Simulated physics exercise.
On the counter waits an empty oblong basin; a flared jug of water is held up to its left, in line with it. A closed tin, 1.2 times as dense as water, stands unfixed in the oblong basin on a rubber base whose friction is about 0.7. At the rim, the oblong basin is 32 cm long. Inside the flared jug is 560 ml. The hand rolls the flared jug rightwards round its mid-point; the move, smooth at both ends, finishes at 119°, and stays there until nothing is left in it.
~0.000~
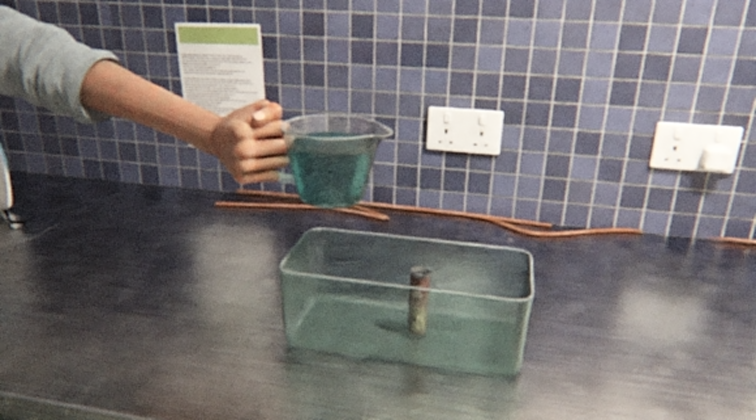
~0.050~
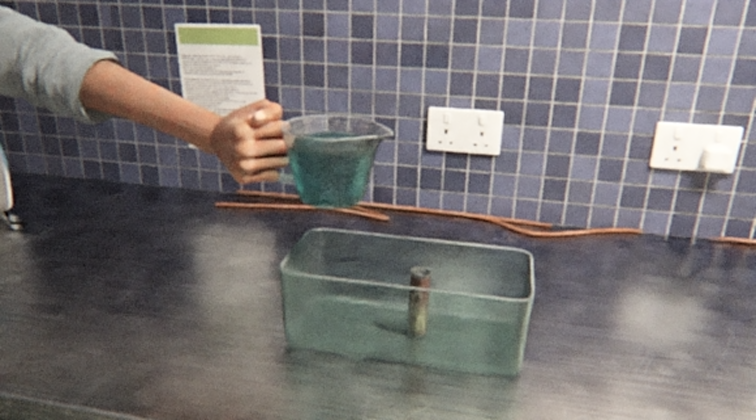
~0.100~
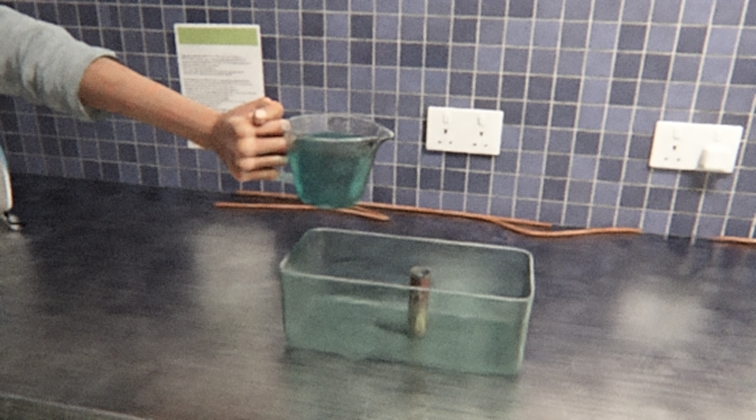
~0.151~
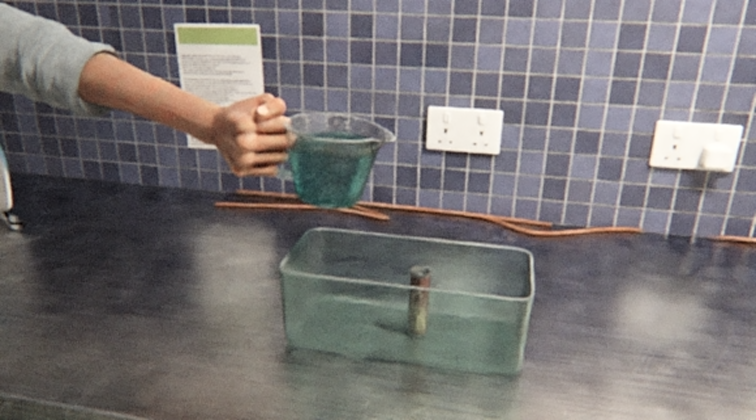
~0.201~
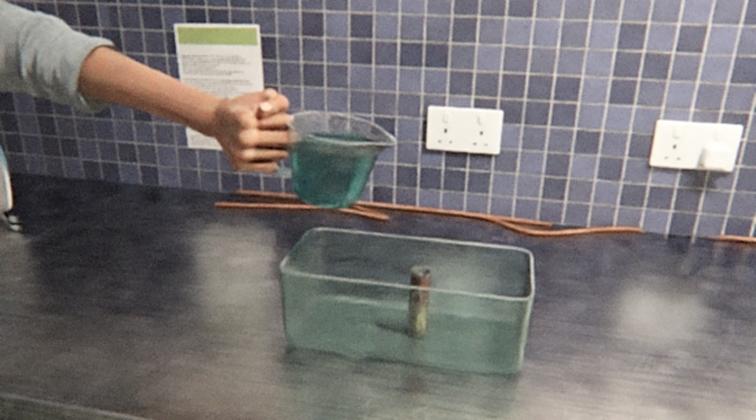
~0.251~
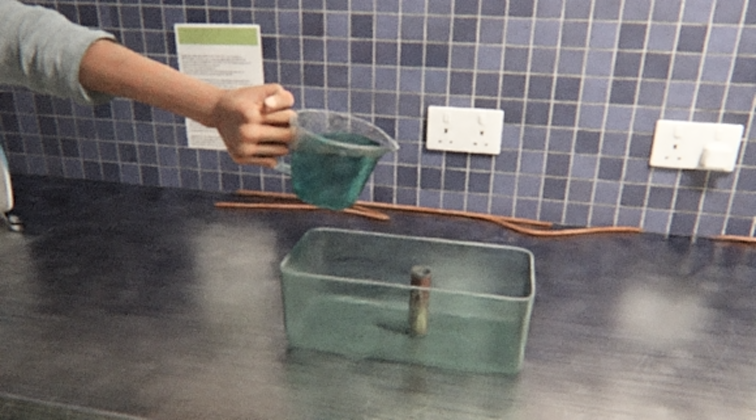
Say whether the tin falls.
It overturns.
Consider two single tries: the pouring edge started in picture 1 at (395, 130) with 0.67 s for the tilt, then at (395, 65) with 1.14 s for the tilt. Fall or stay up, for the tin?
Try 1: Tipped over; try 2: Still standing.
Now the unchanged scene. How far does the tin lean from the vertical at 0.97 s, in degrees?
Lean: Around 5° from upright.
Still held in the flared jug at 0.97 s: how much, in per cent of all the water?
I'd say some 3 per cent remains.
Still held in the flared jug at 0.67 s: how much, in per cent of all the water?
Near 56 in a hundred.
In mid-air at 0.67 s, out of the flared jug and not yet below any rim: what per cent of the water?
Roughly 26 percent.
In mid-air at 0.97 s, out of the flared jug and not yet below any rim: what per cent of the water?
Roughly 4 %.
After 0.67 s the tilt is 75° and 57 per cent is still to pour; the tin stands where it began.
After 0.97 s the tilt is 113° and 3 per cent is still to pour; the tin stands 2 cm from where it began.
After 1.29 s the tilt is 119° and 0 per cent is still to pour; the tin lies on its side.
After 1.64 s the tilt is 119° and 0 per cent is still to pour; the tin lies on its side.
In the end the tin lies on its side.
